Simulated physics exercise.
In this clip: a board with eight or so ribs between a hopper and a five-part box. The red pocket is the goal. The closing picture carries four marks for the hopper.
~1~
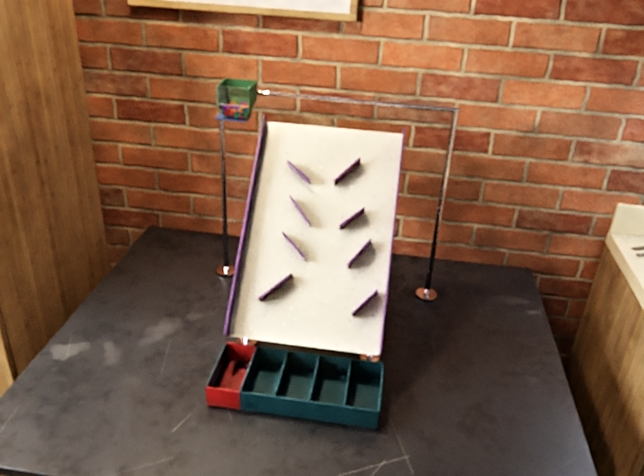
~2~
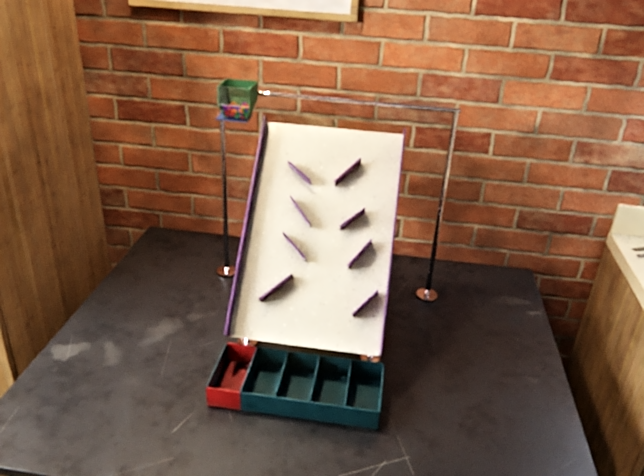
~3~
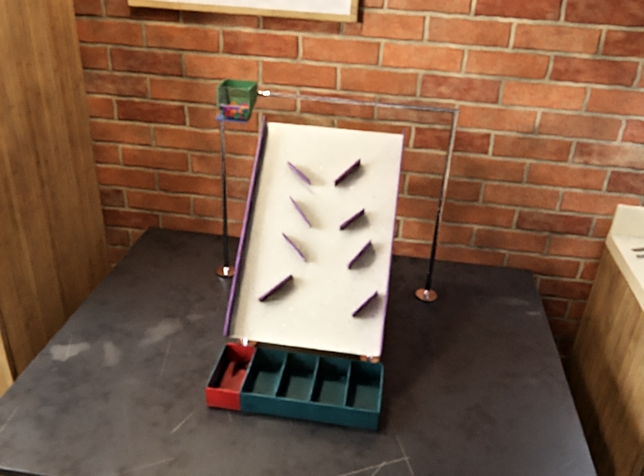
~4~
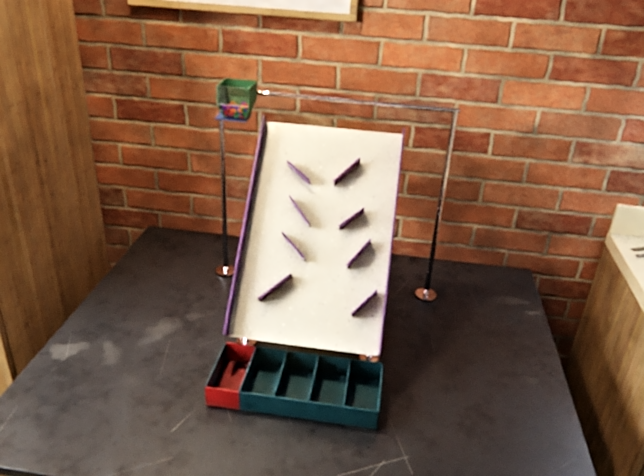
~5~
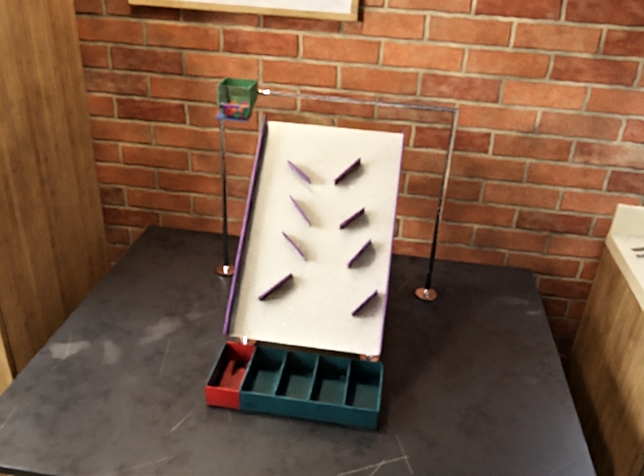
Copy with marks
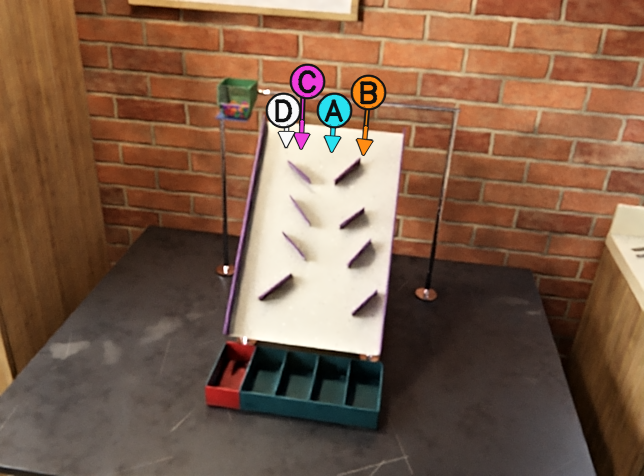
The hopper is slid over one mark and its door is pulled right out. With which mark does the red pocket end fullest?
The answer is mark D.
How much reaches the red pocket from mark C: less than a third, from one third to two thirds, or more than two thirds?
Less than a third.
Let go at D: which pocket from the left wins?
The first.
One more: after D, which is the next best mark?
It is C.
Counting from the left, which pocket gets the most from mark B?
The third from the left.
On the marked copy, mark A meets the board at (332, 146); mark B meets the board at (363, 149); mark C meets the board at (301, 143); mark D meets the board at (286, 141).
If A is chosen, none at all in the red pocket, all but a few in other pockets.
If B is chosen, none at all in the red pocket, all but a few in other pockets, a small share held on the board.
If C is chosen, close to a quarter in the red pocket, close to two thirds in other pockets, a small share held on the board.
If D is chosen, close to two thirds in the red pocket, a small share in other pockets, a small share held on the board, a small share outside the box.
